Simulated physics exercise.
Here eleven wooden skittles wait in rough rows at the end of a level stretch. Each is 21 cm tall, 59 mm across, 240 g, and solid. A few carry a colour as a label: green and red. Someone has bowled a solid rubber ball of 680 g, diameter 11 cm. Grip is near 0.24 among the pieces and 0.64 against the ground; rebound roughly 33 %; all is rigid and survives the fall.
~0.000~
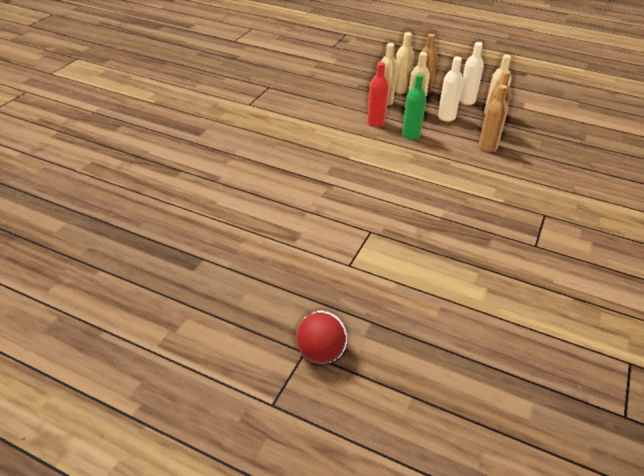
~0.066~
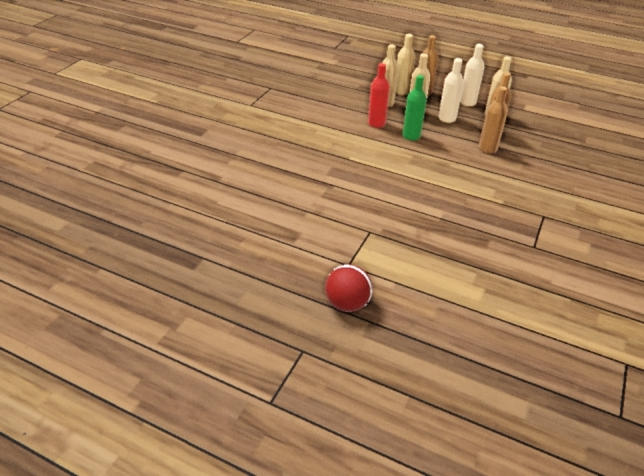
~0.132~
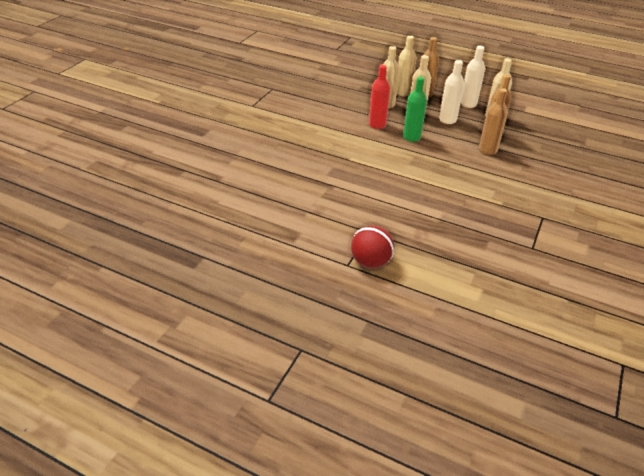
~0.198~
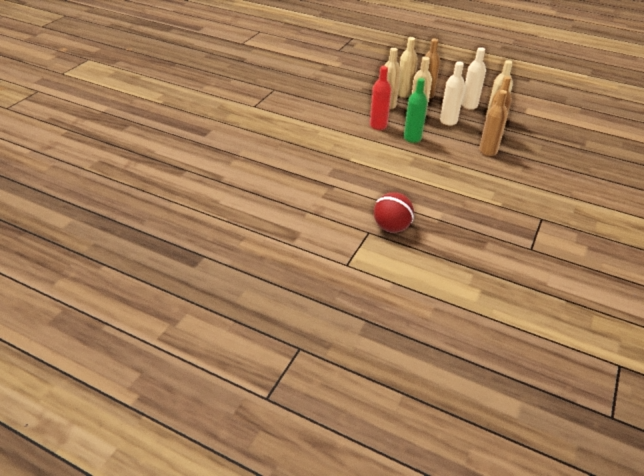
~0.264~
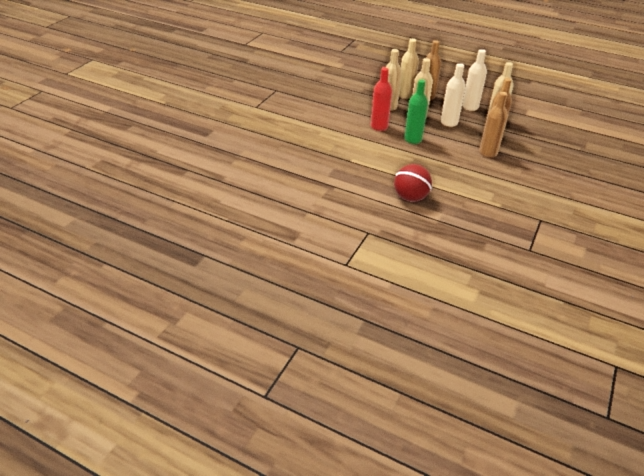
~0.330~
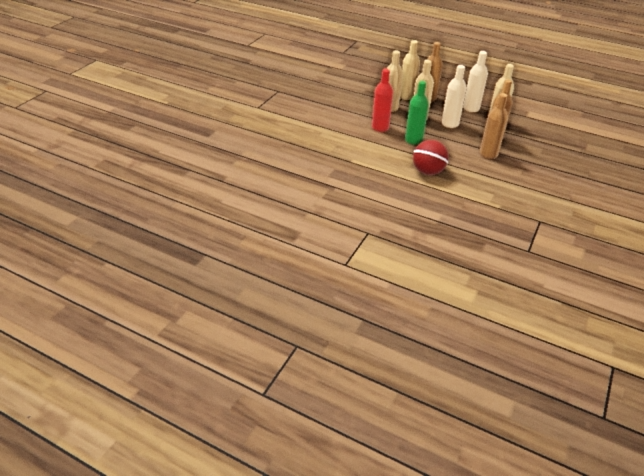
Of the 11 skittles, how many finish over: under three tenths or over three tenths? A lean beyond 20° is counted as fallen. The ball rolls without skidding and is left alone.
The part is under three tenths.
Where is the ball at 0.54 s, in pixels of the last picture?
Near (476, 103).
After 0.46 s, ball still moving; none of the 11 skittles over, 1 disturbed.
After 0.54 s, ball still moving; 1 of the 11 skittles over.
After 0.90 s, ball still moving; 2 of the 11 skittles over.
In the end (1.8 s), ball rolling away; 2 of the 11 skittles over; green skittle unmoved; red skittle unmoved. That is 18 per cent. From the last view, middles, green skittle near (418, 113), red skittle near (383, 100).
